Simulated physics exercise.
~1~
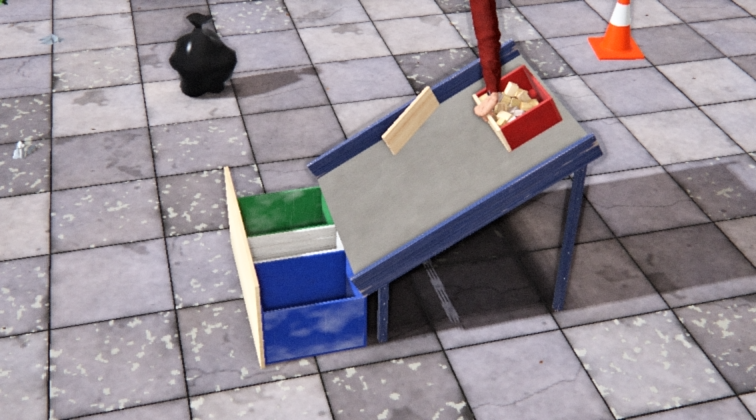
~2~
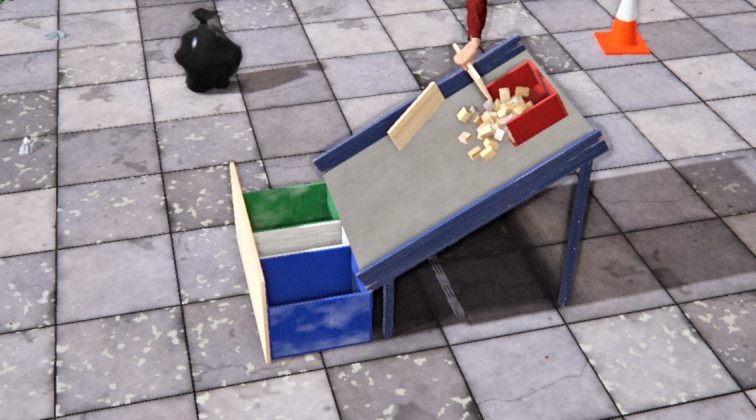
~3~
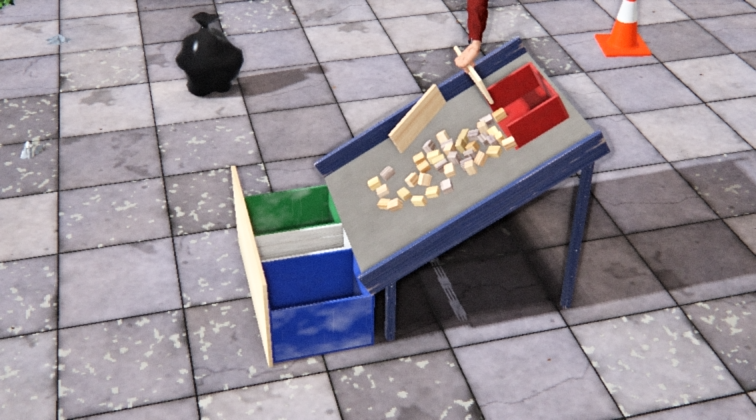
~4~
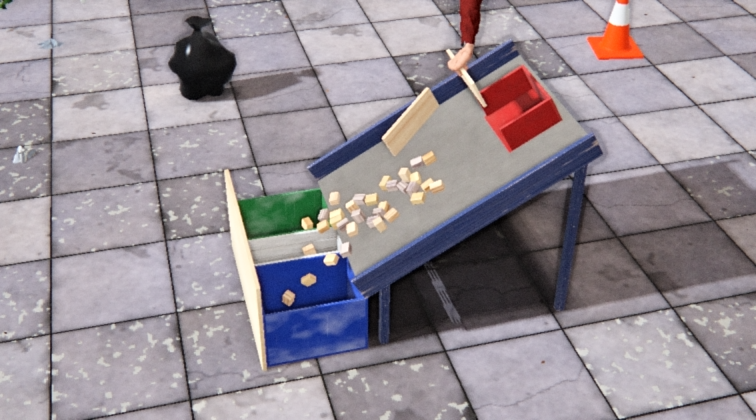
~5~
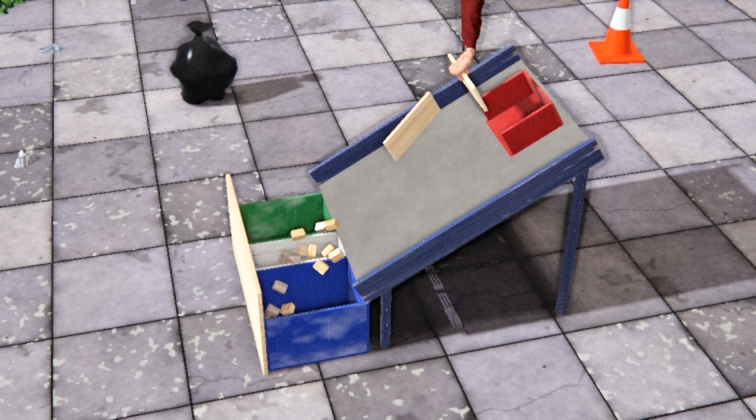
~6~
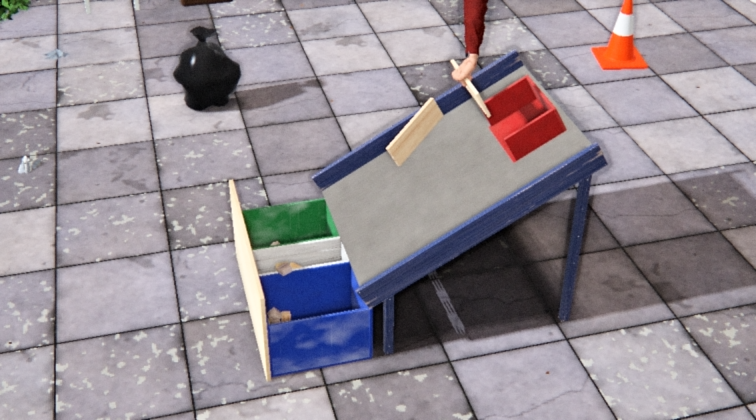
Wooden blocks tumble from a red box down a sloping table into three colored bins.
